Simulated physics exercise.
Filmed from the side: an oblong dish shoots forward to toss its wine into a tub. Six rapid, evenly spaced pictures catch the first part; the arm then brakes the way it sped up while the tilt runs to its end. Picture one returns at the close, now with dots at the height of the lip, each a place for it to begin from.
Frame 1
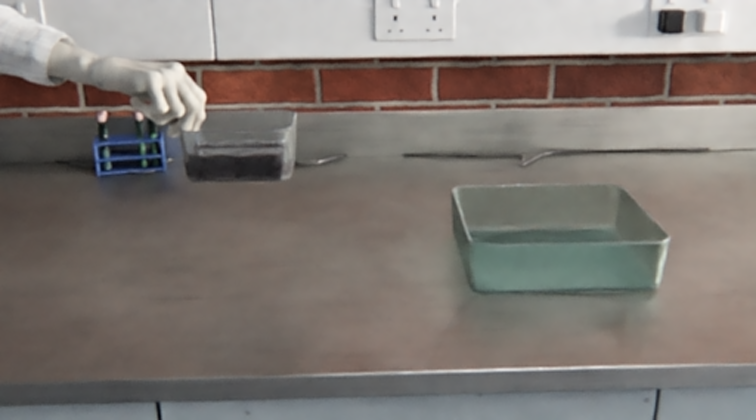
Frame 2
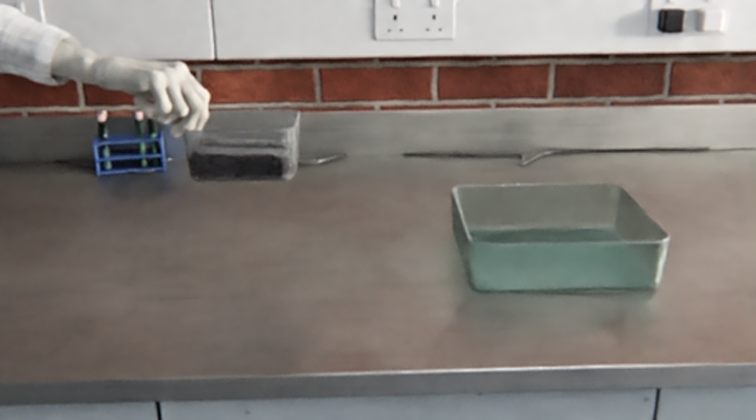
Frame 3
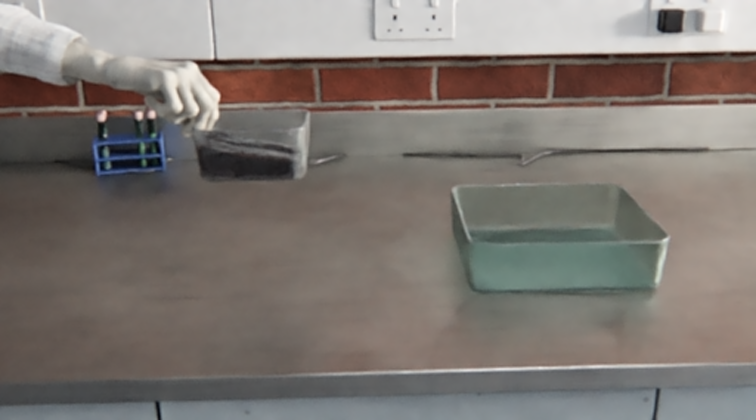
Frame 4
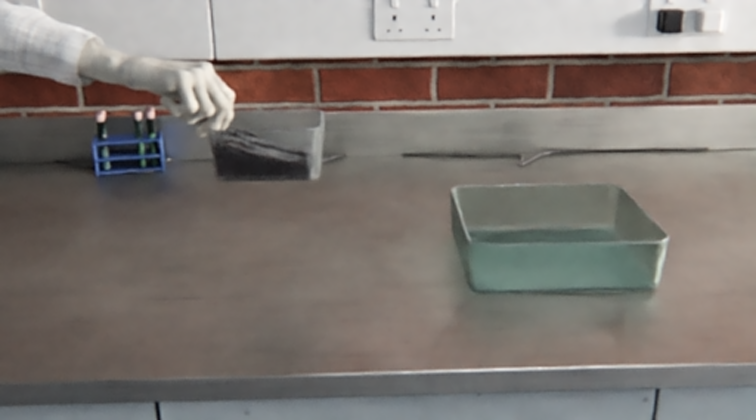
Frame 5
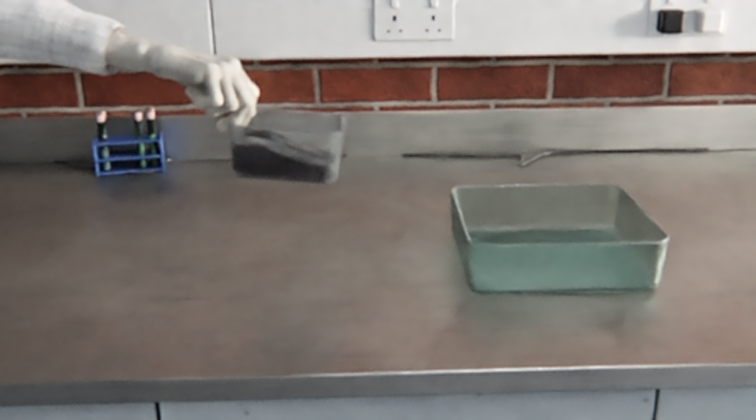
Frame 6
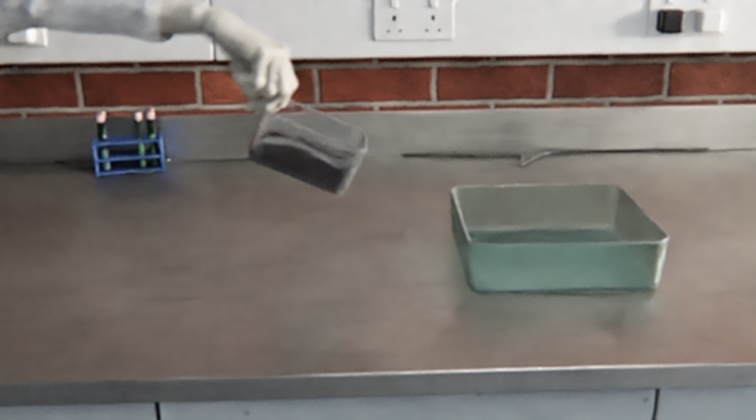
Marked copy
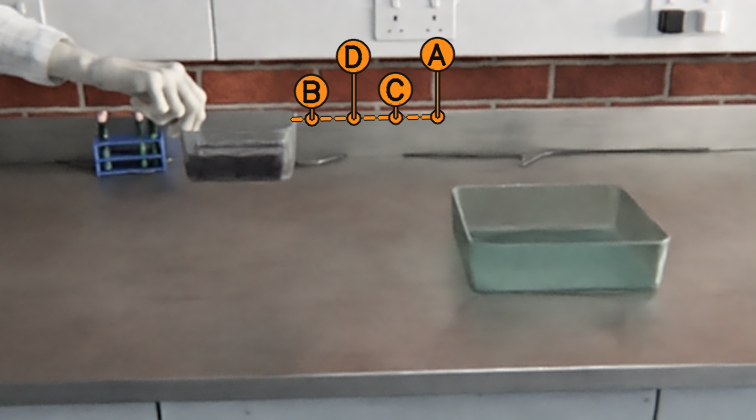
The footage shows a gloved hand sliding a clear oblong dish of dark liquid rightward along a metal counter, then lifting and tilting it toward the right, while a larger tub of greenish liquid stays still.
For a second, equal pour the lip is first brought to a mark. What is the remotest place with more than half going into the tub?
That is dot D.
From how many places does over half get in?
Three of them.
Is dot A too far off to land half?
No.
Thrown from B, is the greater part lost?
Yes, it does.
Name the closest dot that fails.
Dot B.
In orange, A at (437, 116); B at (311, 119); C at (395, 117); D at (353, 118).
If A is chosen, about 79 % lands in the tub, 2 % falls short and 18 % goes beside or beyond.
If B is chosen, about 20 % lands in the tub, 76 % falls short and 4 % goes beside or beyond.
If C is chosen, about 84 % lands in the tub, 2 % falls short and 14 % goes beside or beyond.
If D is chosen, about 73 % lands in the tub, 18 % falls short and 9 % goes beside or beyond.
